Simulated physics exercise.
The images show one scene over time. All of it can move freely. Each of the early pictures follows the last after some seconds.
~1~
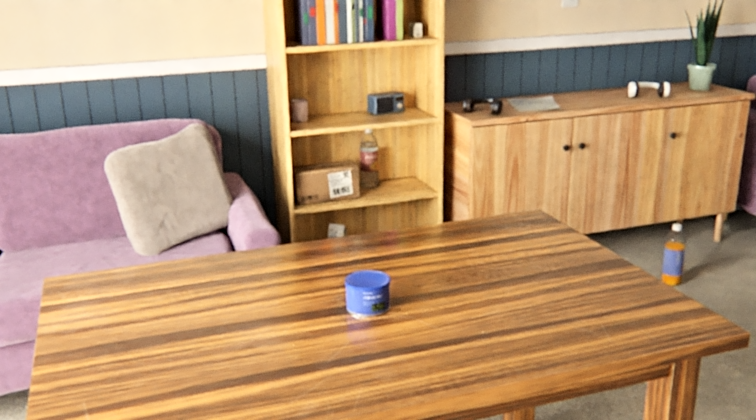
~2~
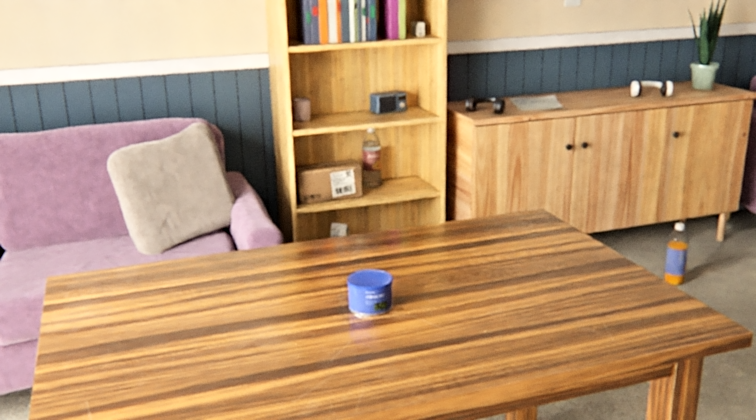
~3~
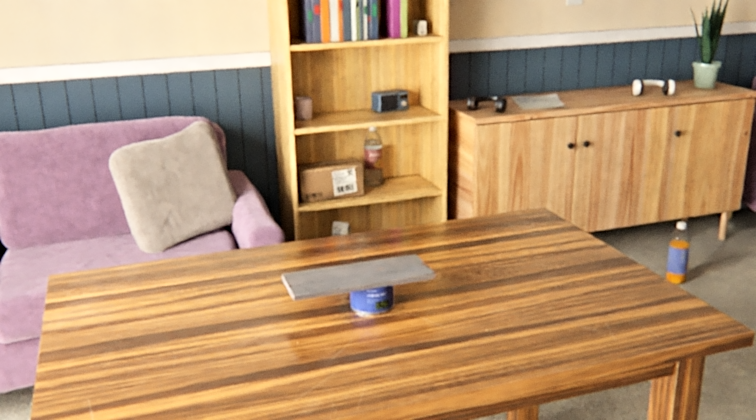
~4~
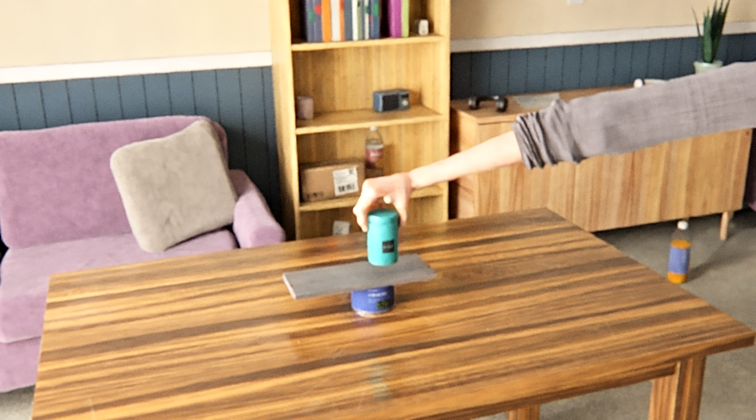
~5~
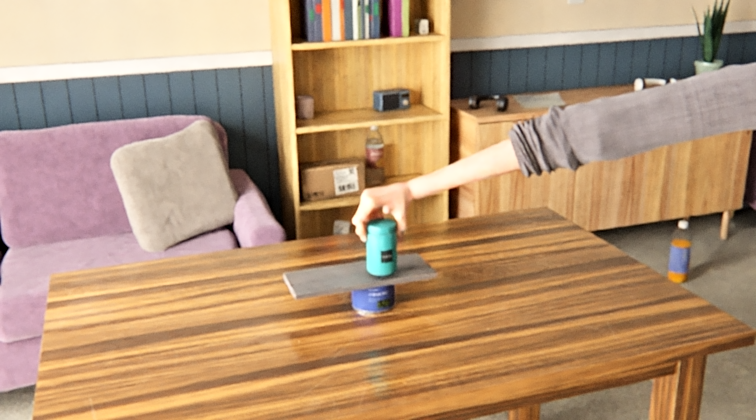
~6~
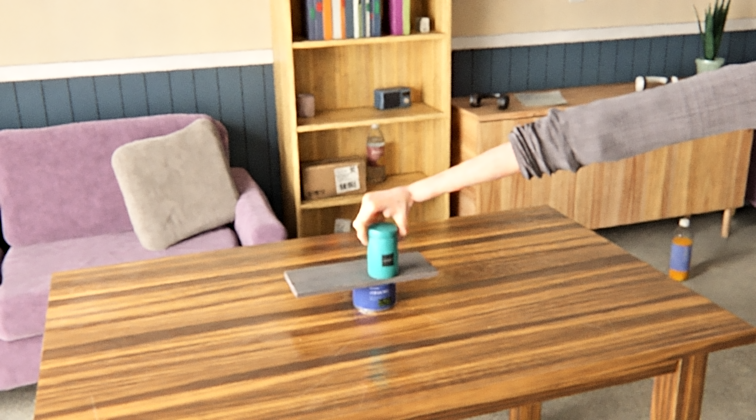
The footage shows a round blue container on a striped wooden table, then a grey board lying across its top, after which a hand reaches in from the right and lowers a turquoise jar onto the board, keeping hold of it.
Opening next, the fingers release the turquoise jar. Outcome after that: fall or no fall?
Stable.
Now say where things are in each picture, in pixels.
In the first frame, the last thing is not in view yet.
In the second frame, the last thing is not in view yet.
In the third frame, the last thing is not in view yet; grey board (359, 276).
In the fourth frame, on its way; turquoise jar (383, 237); grey board (360, 276).
In the fifth frame, on its way; turquoise jar (382, 246); grey board (360, 275).
In the sixth frame, set down, still held; turquoise jar (383, 250); grey board (361, 273).
Then, 0.20 s on from there, no change.
Then, 0.50 s on from there, turquoise jar resting near (383, 251).
In the end, all 3 unmoved. At the end, from the last picture's camera, turquoise jar near (383, 251). The stack keeps its balance.
